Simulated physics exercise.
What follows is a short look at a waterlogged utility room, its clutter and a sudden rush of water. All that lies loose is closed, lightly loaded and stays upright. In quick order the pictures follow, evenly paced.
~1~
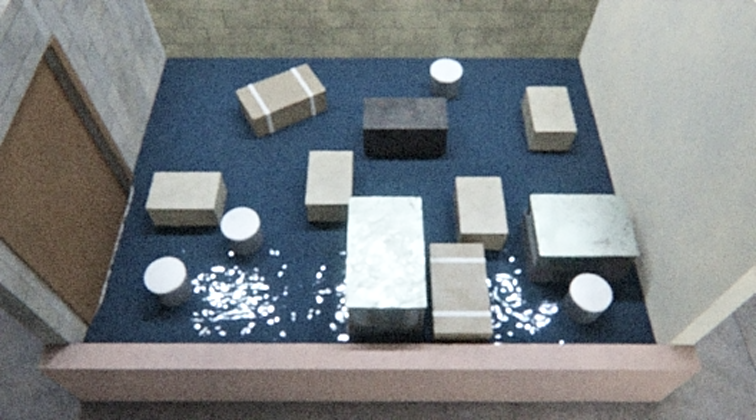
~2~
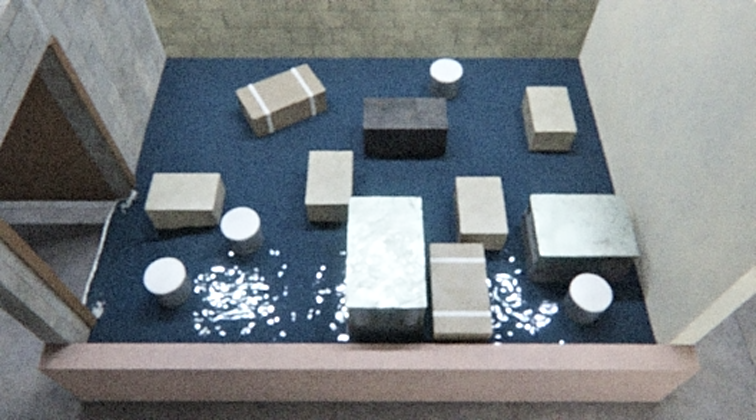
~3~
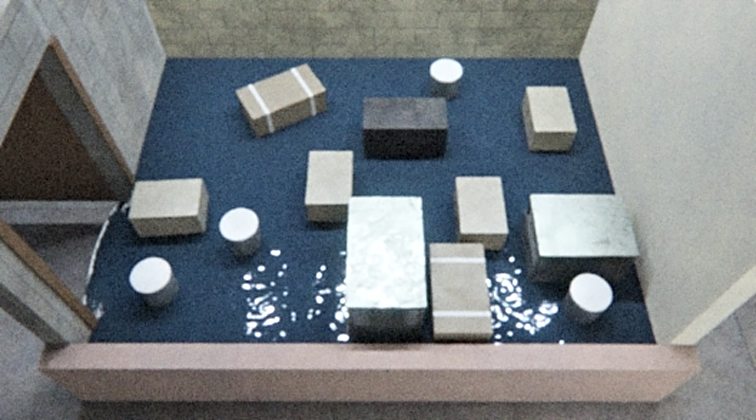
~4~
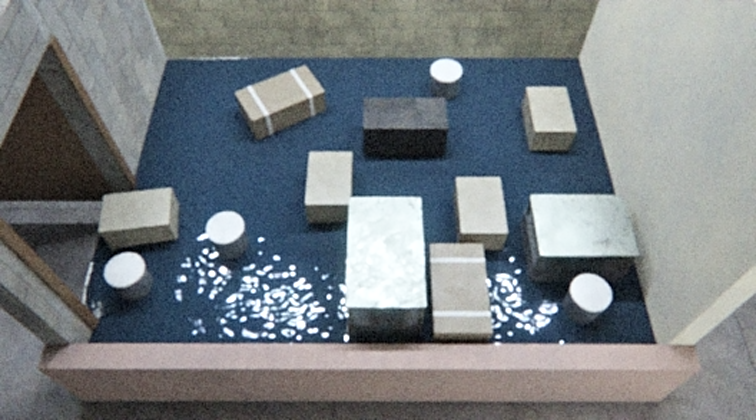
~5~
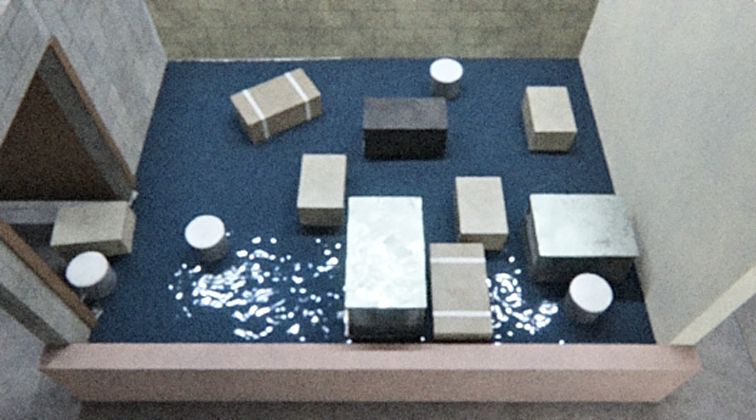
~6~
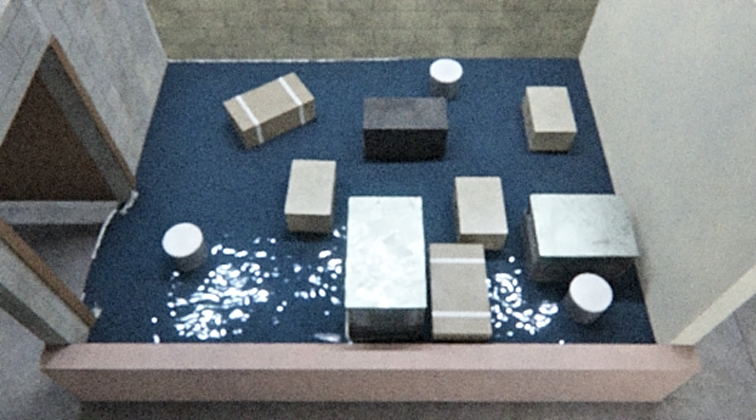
In the video, boxes and white cylinders sit in dark water inside a walled room; the brown panel at left gives way to an opening, and the nearest box and cylinder drift left through it while a few others shift slightly leftward.
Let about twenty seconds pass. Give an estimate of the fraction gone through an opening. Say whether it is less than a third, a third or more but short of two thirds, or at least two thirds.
Not below two thirds.
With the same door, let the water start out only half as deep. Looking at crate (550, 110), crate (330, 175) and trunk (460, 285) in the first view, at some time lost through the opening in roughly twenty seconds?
Respectively: Remained / exited / remained.
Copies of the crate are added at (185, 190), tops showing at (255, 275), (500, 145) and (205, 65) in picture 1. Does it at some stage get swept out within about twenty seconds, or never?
Result, in sequence: Ends up outside; ends up outside; ends up outside.
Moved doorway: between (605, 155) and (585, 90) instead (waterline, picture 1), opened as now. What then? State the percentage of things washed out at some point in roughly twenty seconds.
50 per cent.
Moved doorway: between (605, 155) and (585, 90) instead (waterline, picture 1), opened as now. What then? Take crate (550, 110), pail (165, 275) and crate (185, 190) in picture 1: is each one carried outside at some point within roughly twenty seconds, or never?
One after the other: Carried outside, stays, still in.
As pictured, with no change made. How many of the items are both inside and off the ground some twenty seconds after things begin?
I get 2.
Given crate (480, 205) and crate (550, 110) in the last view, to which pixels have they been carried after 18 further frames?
First one at roughly (241, 223), second at roughly (505, 109).
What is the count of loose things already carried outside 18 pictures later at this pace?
I make it 5.
A moment on, 3 of 10 are out; 7 afloat.
Next, 5 of 10 are out; 5 afloat.
Later, 6 of 10 are out; 4 afloat.
In the end, 7 of 10 are out; 2 afloat.
